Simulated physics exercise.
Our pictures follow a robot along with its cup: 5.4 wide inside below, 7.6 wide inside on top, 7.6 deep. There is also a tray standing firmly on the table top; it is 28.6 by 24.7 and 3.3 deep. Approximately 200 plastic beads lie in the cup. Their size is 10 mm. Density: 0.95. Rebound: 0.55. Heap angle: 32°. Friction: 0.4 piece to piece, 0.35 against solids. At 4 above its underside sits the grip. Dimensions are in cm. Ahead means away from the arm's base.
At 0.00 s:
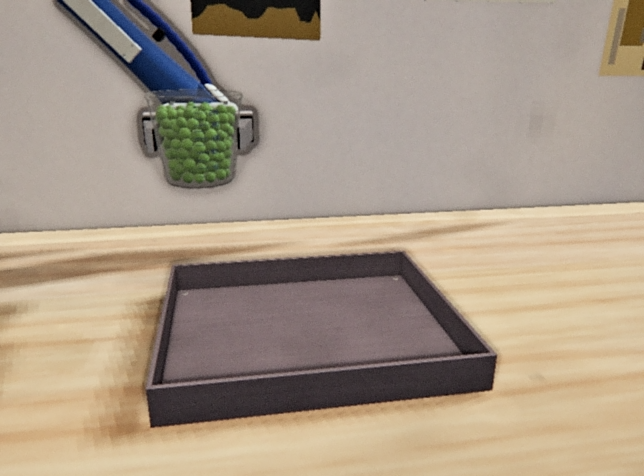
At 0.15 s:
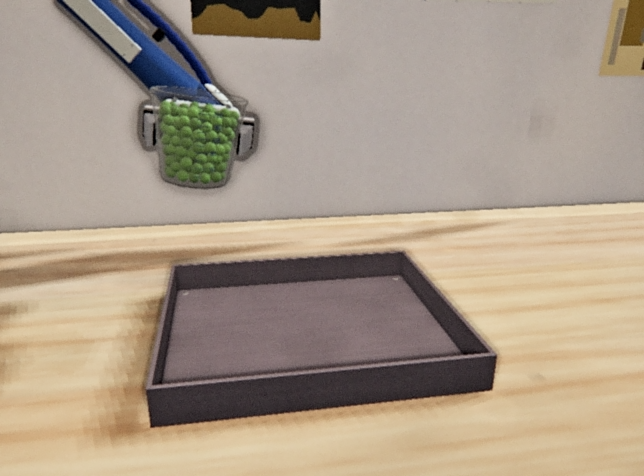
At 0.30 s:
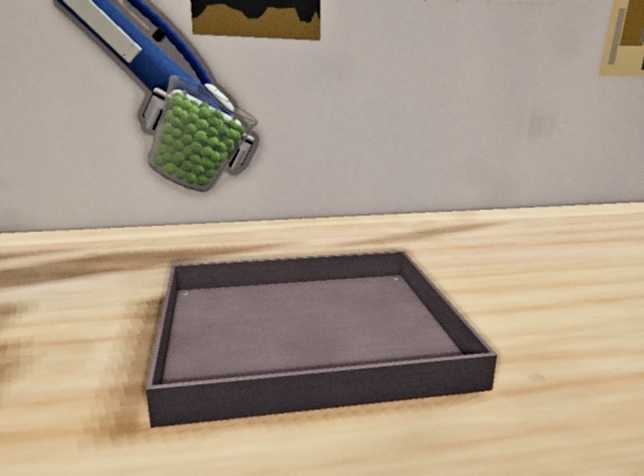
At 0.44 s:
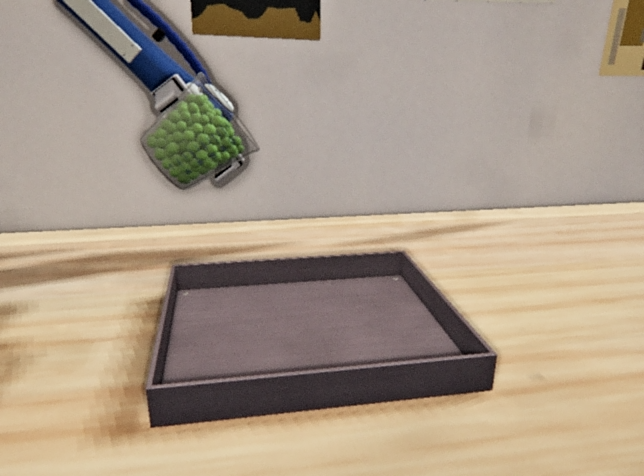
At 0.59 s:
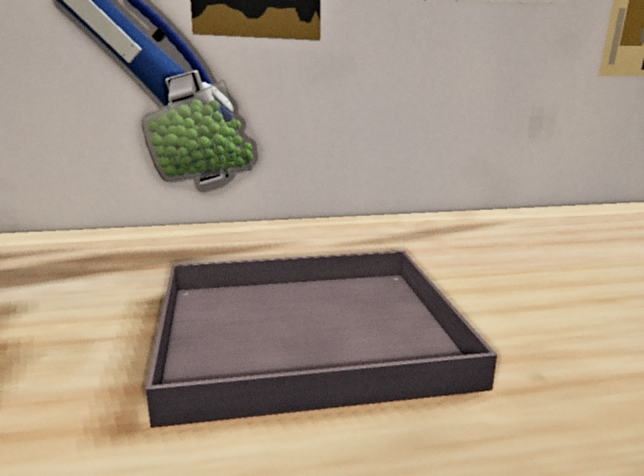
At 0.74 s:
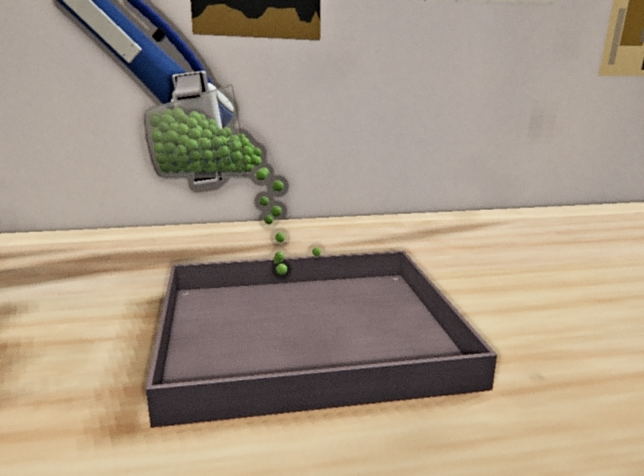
Above a wooden table top with a shallow dark tray, a blue robot arm holds a clear cup full of green beads, nearly upright. The arm tips the cup steadily to the right until it lies almost sideways, and a few beads pour over its rim and drop toward the tray.
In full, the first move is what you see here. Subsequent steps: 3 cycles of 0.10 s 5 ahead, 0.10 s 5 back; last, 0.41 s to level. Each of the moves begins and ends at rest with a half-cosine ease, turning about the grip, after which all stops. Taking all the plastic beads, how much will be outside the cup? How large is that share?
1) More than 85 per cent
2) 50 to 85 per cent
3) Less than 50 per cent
More than 85 per cent (1).
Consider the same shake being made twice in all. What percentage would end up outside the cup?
It would come to about 100 %.
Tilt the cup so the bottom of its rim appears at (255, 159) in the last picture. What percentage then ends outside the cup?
95 percent or so.
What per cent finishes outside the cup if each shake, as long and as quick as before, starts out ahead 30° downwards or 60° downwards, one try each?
You'd get about 95 per cent with the first setting and about 75 per cent with the second.
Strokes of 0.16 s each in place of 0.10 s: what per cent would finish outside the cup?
About 100 per cent in that case.
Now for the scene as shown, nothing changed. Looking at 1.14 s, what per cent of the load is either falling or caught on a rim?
It amounts to roughly 3 in a hundred.
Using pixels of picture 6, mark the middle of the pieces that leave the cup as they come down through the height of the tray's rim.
About at (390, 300).
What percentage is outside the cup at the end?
Close to 100 in a hundred.
By 1.14 s, tilted 83° forward, highest piece 18 above the table; 191 in the tray, 5 on the table or floor, 2 in the cup, 6 in flight or on a rim.
By 1.55 s, tilted 41° forward, highest piece 3 above the table; 193 in the tray, 11 on the table or floor.
By 1.95 s, level, highest piece 2 above the table; 193 in the tray, 11 on the table or floor.
By 3.00 s, level, highest piece 2 above the table; 193 in the tray, 11 on the table or floor.
Final count, 193 in the tray, 11 on the table or floor. That is 100 % outside the cup.
